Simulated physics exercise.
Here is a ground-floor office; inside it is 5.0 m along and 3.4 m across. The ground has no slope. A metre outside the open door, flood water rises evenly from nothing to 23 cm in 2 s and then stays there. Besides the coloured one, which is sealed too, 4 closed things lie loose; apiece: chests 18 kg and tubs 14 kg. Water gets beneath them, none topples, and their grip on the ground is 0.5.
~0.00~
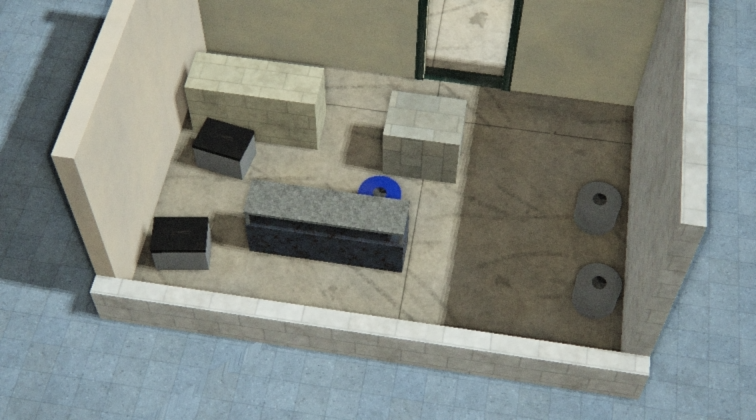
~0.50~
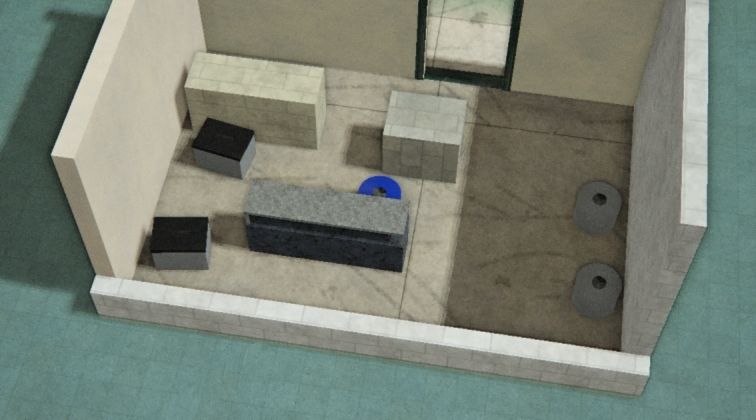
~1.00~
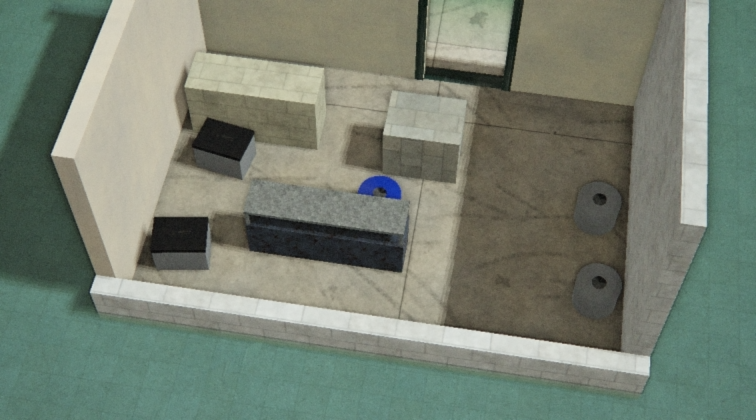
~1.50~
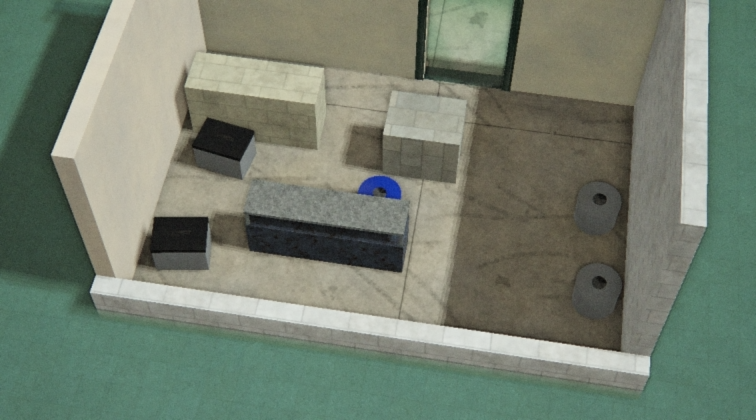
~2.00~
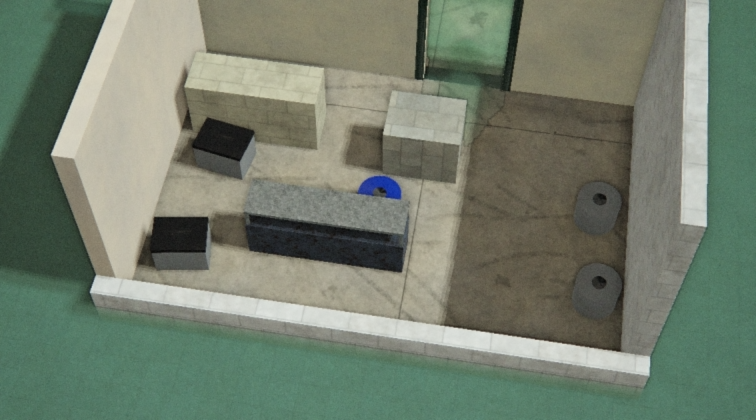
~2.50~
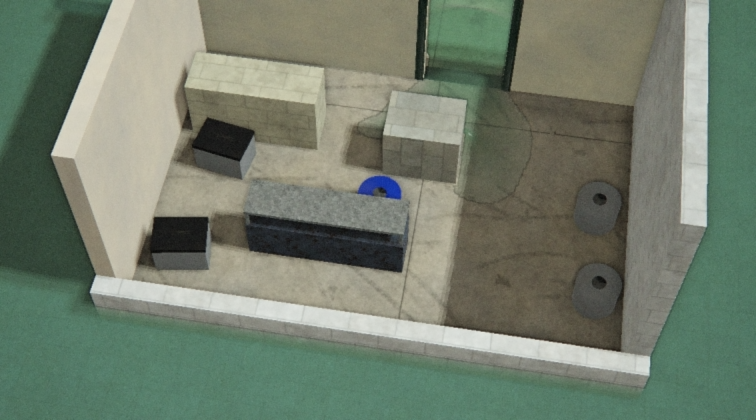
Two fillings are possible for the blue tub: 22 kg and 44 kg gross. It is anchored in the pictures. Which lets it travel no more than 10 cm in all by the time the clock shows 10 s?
For it, the smaller load will do.
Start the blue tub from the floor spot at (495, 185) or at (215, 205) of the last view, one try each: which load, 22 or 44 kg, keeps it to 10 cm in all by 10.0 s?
In that order: It takes the larger; the smaller is enough.
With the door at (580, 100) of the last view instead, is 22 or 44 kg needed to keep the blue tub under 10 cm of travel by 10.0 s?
Then the lower weight is enough.
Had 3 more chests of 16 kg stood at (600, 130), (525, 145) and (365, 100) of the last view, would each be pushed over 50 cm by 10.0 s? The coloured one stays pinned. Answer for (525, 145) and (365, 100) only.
In that order: Past it, over.
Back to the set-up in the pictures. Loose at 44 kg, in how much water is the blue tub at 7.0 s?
About 3 cm.
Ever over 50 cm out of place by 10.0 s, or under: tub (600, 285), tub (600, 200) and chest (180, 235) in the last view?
In that order: Over, past it, under.
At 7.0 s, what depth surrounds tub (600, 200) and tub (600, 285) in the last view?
About 10 and 9 cm.
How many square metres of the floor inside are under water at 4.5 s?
About 10.0 m2.
After 3.5 s the blue tub would be 0 cm from its start with 22 kg and 0 cm from its start with 44 kg; 0 cm of water round it then.
After 4.5 s the blue tub would be 0 cm from its start with 22 kg and 0 cm from its start with 44 kg; 1 cm of water round it then.
After 7.0 s the blue tub would be 0 cm from its start with 22 kg and 0 cm from its start with 44 kg; 3 cm of water round it then.
After 10.0 s the blue tub would be 0 cm from its start with 22 kg and 0 cm from its start with 44 kg; 5 cm of water round it then.
